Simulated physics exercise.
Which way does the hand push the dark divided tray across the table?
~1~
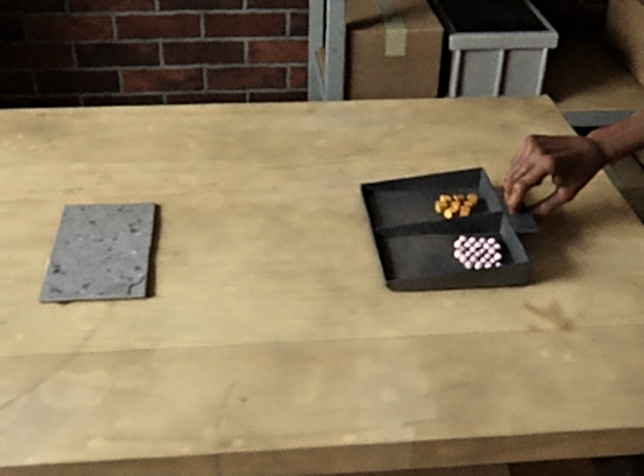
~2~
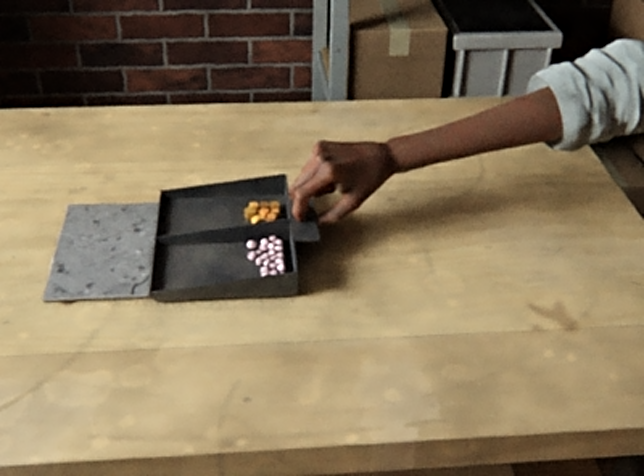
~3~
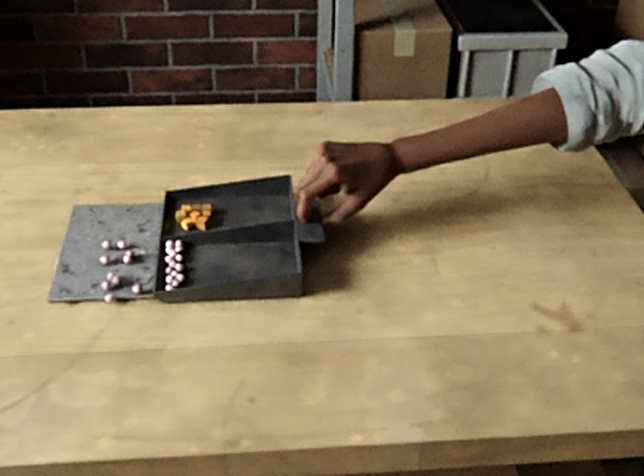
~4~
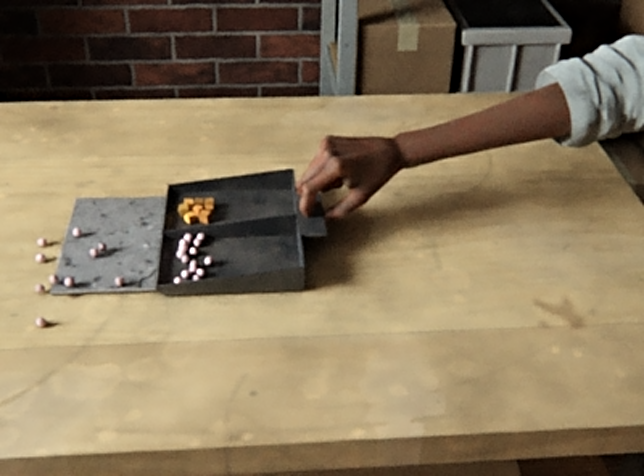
The hand pushes the tray to the left, toward the flat gray slab.
